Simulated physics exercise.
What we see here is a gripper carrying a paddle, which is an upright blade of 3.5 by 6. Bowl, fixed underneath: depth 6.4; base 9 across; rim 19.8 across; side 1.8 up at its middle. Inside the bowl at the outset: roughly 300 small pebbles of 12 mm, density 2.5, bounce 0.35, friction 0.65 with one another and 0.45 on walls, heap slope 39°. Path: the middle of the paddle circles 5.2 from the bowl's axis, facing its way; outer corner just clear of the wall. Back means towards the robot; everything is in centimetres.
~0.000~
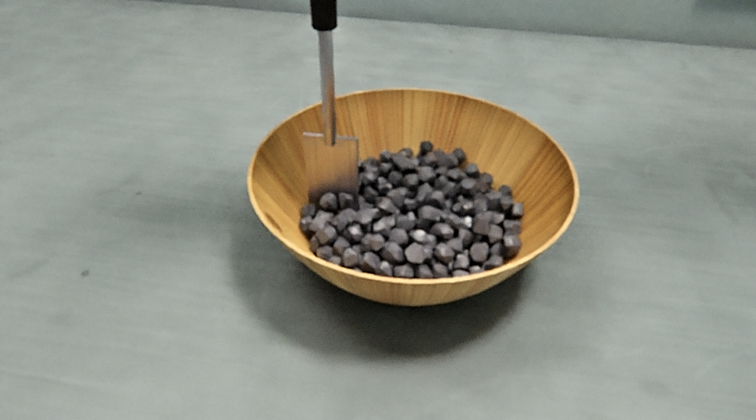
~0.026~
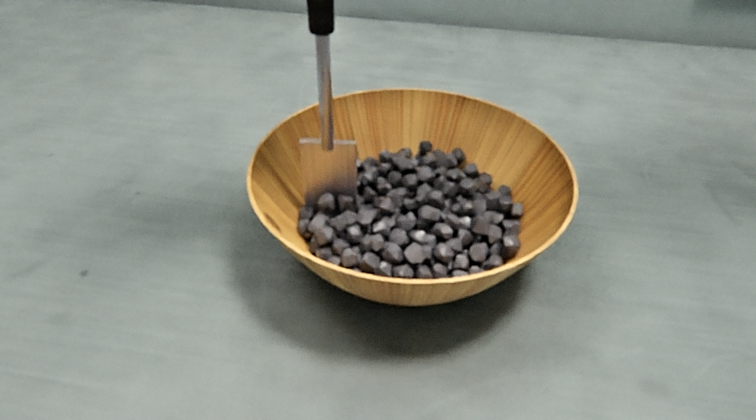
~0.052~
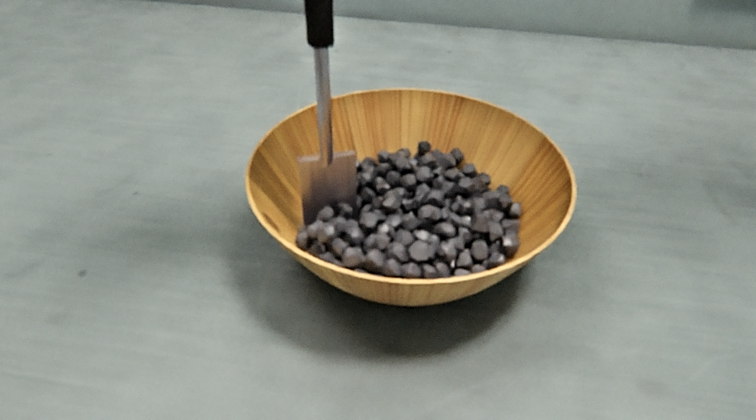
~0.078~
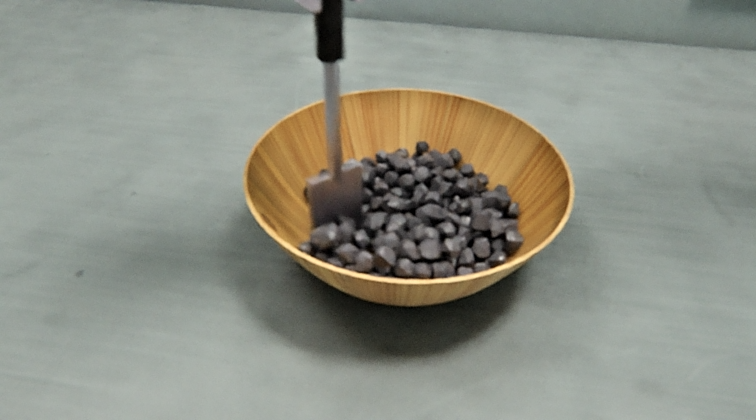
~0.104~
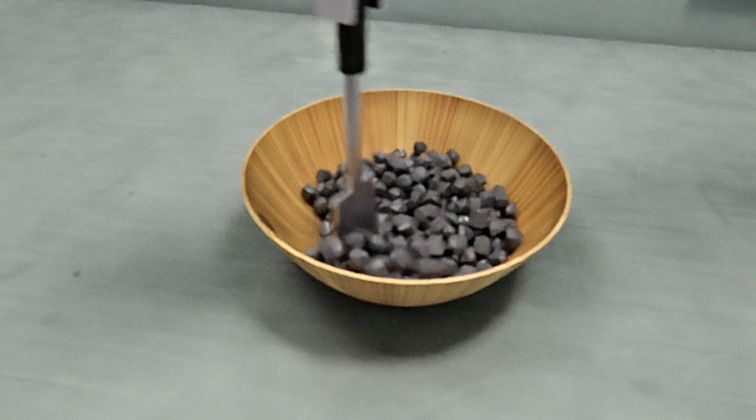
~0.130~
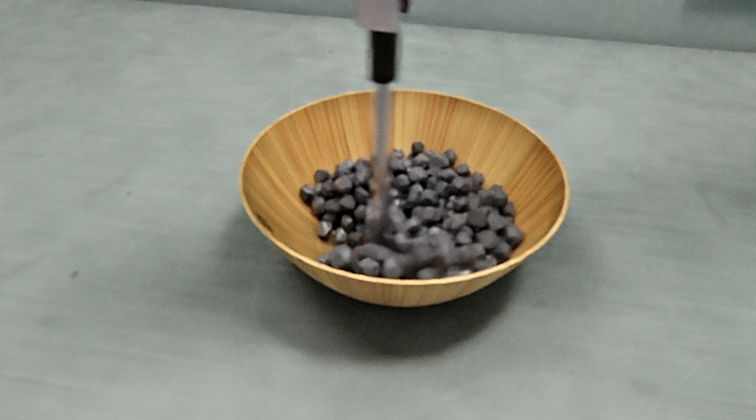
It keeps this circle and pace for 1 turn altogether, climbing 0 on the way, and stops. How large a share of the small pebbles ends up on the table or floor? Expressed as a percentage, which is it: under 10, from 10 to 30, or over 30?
The percentage is from 10 to 30.
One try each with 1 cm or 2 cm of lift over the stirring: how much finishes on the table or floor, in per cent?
Close to 15 and 10 percent, in that order.
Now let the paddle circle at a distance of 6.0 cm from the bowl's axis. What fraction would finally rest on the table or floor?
It would be near 10 per cent.
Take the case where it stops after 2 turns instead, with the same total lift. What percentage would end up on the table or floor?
35 %.
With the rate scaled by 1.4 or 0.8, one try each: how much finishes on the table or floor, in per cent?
First try close to 35, second close to 10, in per cent.
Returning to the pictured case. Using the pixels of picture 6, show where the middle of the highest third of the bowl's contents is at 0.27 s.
Centre estimate: Approx. (498, 159) px.
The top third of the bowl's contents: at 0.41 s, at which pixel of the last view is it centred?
Near pixel (344, 133).
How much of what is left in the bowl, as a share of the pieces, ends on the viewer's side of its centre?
Estimate: Some 70 %.
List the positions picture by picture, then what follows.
In the first frame, the paddle neck at (329, 115), 0° round; upper third of the load around (419, 205), from x 310 to 515, top at y 145; 296 in the bowl.
In the second frame, the paddle neck at (327, 120), 7° round; upper third of the load around (416, 206), from x 305 to 515, top at y 145.
In the third frame, the paddle neck at (326, 134), 24° round; upper third of the load around (410, 217), from x 305 to 515, top at y 145.
In the fourth frame, the paddle neck at (334, 150), 44° round; upper third of the load around (410, 227), from x 305 to 515, top at y 145.
In the fifth frame, the paddle neck at (353, 164), 63° round; upper third of the load around (416, 230), from x 310 to 515, top at y 150.
In the sixth frame, the paddle neck at (381, 173), 83° round; upper third of the load around (429, 240), from x 310 to 515, top at y 150; 296 in the bowl.
After 0.27 s, 188° round, highest piece 9 above the table; 290 in the bowl, 6 in flight or on the tool.
After 0.41 s, 293° round, highest piece 8 above the table; 263 in the bowl, 14 on the table or floor, 19 in flight or on the tool.
After 0.68 s, 0° round, highest piece 7 above the table; 243 in the bowl, 53 on the table or floor.
After 1.38 s, 0° round, highest piece 7 above the table; 243 in the bowl, 53 on the table or floor.
In the end, 243 in the bowl, 53 on the table or floor. That is 18 % on the table or floor.
